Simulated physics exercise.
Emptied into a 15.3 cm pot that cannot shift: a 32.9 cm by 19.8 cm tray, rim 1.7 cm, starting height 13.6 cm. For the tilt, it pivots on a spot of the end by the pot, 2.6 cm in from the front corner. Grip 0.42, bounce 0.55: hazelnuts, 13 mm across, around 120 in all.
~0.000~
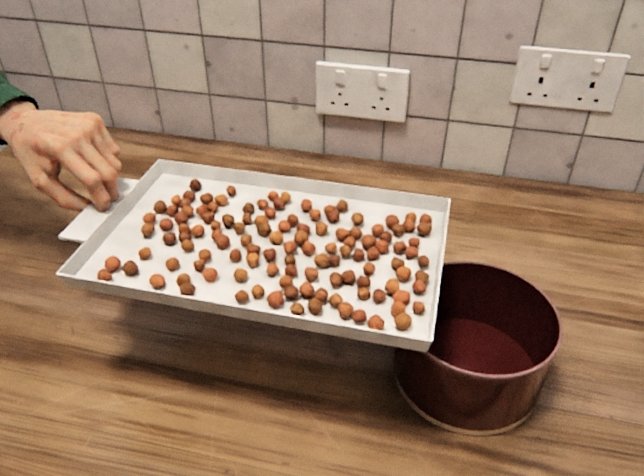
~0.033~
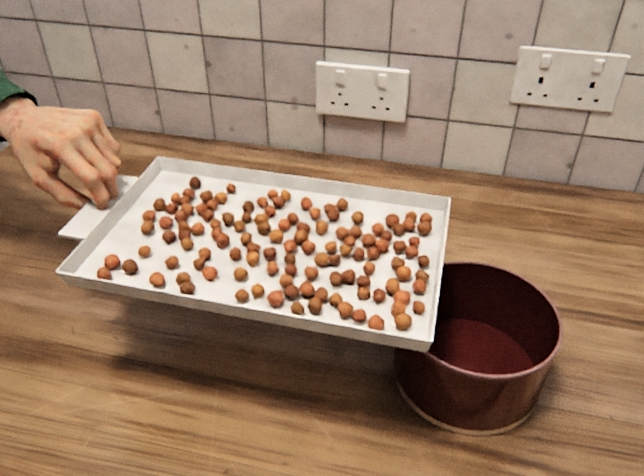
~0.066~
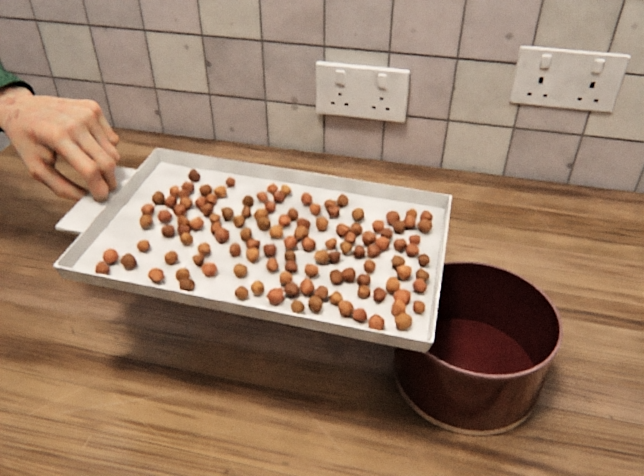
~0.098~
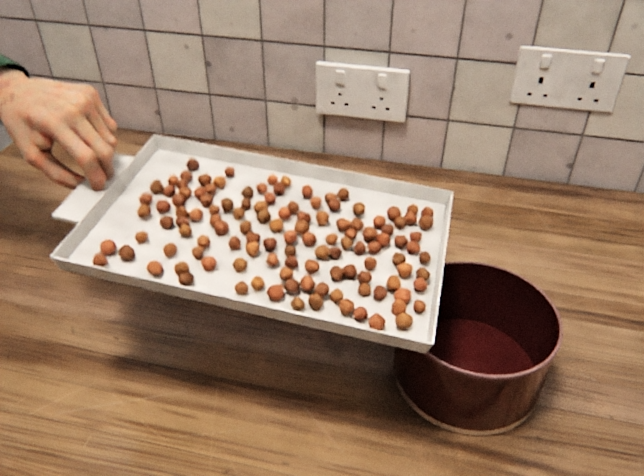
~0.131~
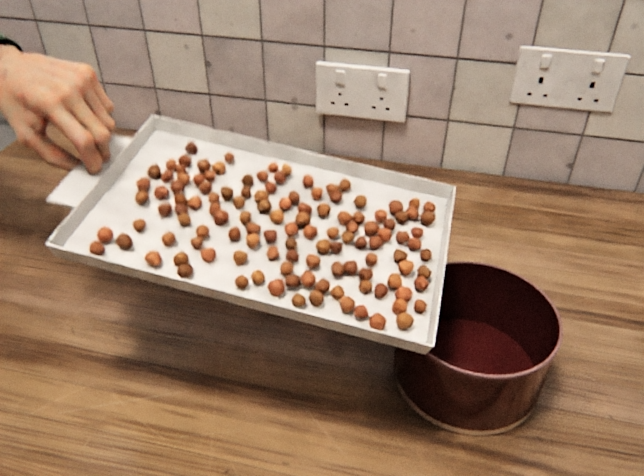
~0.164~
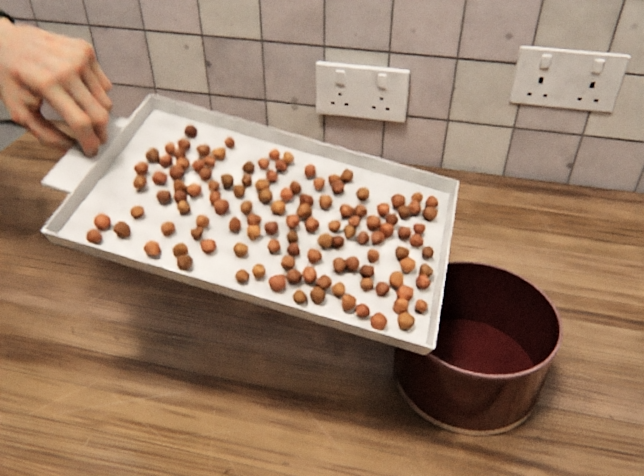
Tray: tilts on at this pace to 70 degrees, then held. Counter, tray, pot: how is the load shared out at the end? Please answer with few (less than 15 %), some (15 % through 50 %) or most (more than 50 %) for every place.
Counter: Most, tray: Some, pot: Few.
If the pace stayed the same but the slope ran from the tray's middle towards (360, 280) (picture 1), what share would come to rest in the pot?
Roughly 20 % of the pieces.
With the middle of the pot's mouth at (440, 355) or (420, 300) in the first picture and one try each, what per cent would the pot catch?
I'd say some 30 per cent for the first and some 0 per cent for the second.
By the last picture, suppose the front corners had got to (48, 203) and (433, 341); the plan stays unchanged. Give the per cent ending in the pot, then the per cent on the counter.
Pot: 30, counter: 35.
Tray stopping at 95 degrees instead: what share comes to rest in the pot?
I'd say close to 0 percent.
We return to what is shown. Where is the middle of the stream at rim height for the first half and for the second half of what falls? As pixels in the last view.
First near (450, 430), then at (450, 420).
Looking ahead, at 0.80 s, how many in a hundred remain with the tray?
I'd say close to 45 per cent.
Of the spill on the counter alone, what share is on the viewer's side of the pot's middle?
100 %.
After 0.38 s, tilt 42 degrees; the tray holds 100 %, the pot 0 %.
After 0.53 s, tilt 62 degrees; the tray holds 100 %, the pot 0 %.
Then, at 0.80 s, tilt 70 degrees; the tray holds 45 %, the pot 0 %.
In the end, at 1.9 s, counter 65 %, tray 35 %, pot 0 %.
